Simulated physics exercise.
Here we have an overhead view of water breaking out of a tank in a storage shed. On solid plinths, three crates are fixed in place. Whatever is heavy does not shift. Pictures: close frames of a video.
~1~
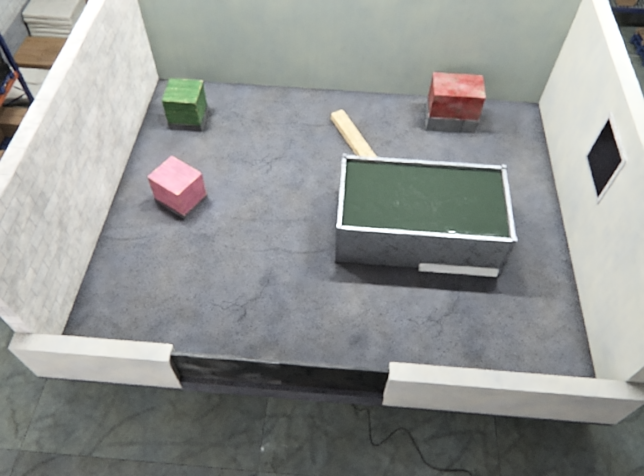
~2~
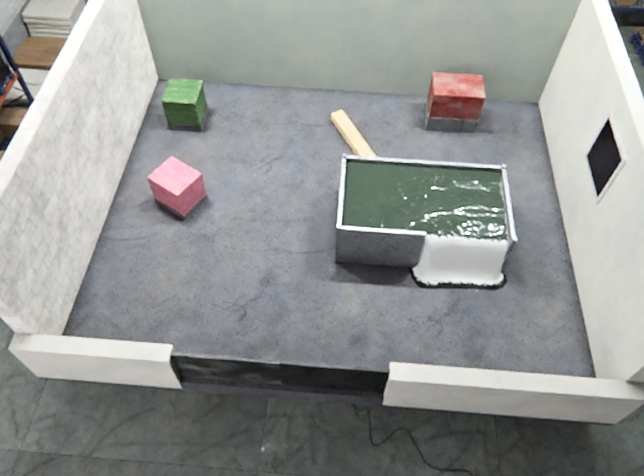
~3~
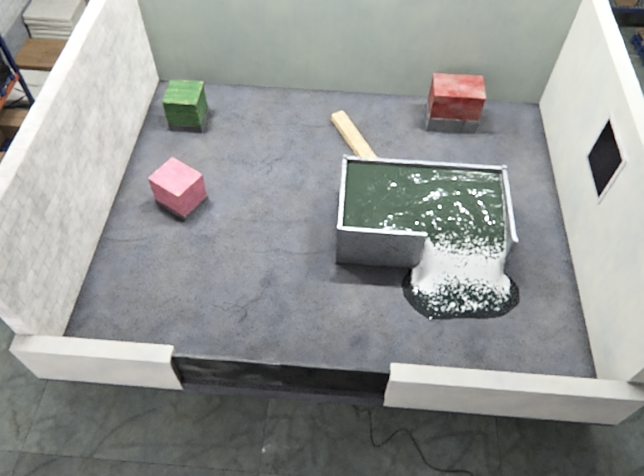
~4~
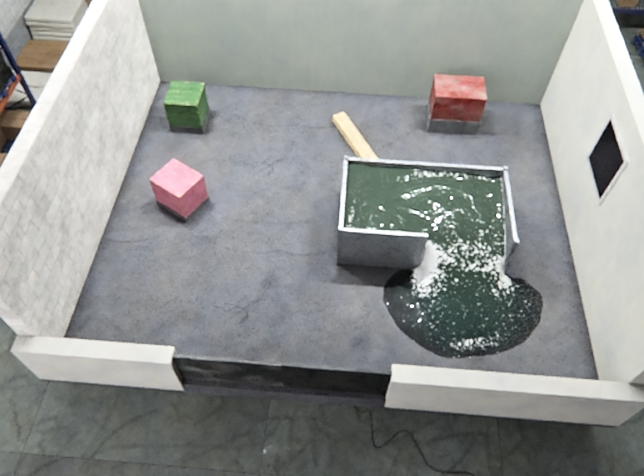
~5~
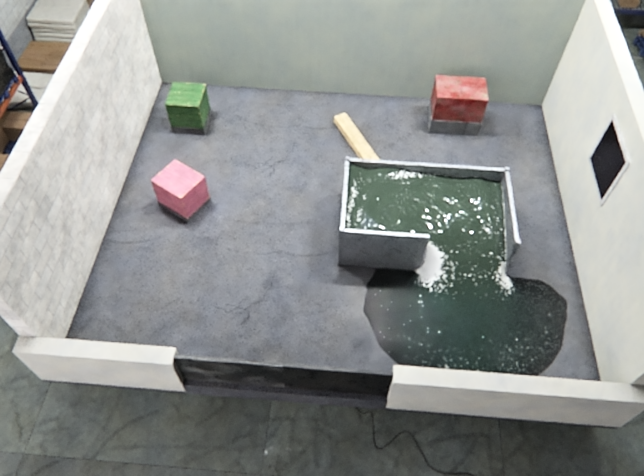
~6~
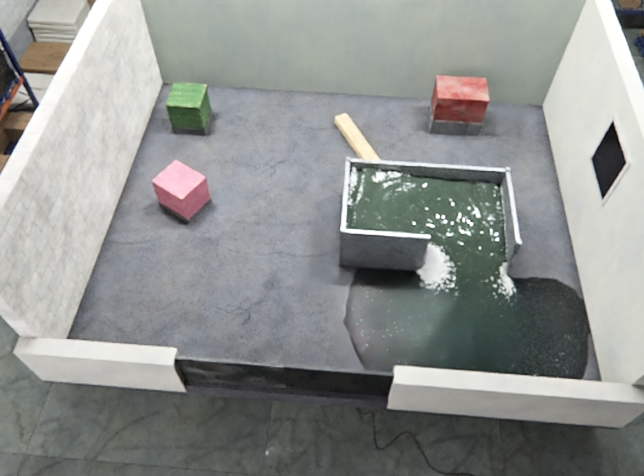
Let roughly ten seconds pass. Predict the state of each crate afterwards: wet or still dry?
Green crate: Dry. Red crate: Dry. Pink crate: Wet.
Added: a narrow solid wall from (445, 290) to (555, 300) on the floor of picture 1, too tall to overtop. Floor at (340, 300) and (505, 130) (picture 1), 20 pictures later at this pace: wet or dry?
In order, I'd call them inundated and inundated.
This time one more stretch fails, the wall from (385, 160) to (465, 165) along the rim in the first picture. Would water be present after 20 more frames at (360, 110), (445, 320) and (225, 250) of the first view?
Those three come out soaked, moisture-free and moisture-free, one after another.
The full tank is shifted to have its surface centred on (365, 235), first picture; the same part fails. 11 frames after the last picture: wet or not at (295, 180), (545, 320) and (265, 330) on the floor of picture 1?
First unwetted; next drenched; last drenched.
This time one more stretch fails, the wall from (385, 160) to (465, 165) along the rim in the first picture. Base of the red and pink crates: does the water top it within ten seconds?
Taking them in turn, the red crate is overtopped and the pink crate is overtopped.
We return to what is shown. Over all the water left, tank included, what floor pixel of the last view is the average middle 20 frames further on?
I'd put my finger on (423, 282).
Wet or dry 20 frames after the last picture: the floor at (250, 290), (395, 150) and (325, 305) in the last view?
First spot swamped, second spot clear, third spot swamped.
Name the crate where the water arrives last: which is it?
My guess: The green crate.
A moment on, water covers 15 % of the floor; the green crate not reached, the red crate not reached, the pink crate not reached.
Next, water covers 25 % of the floor; the green crate not reached, the red crate not reached, the pink crate not reached.
Then, water covers 60 % of the floor; the green crate not reached, the red crate water round its plinth, the pink crate water round its plinth.
Later, water covers 80 % of the floor; the green crate water round its plinth, the red crate water round its plinth, the pink crate water round its plinth.
In the end, water covers 100 % of the floor; the green crate stayed above the water, the red crate stayed above the water, the pink crate was topped.
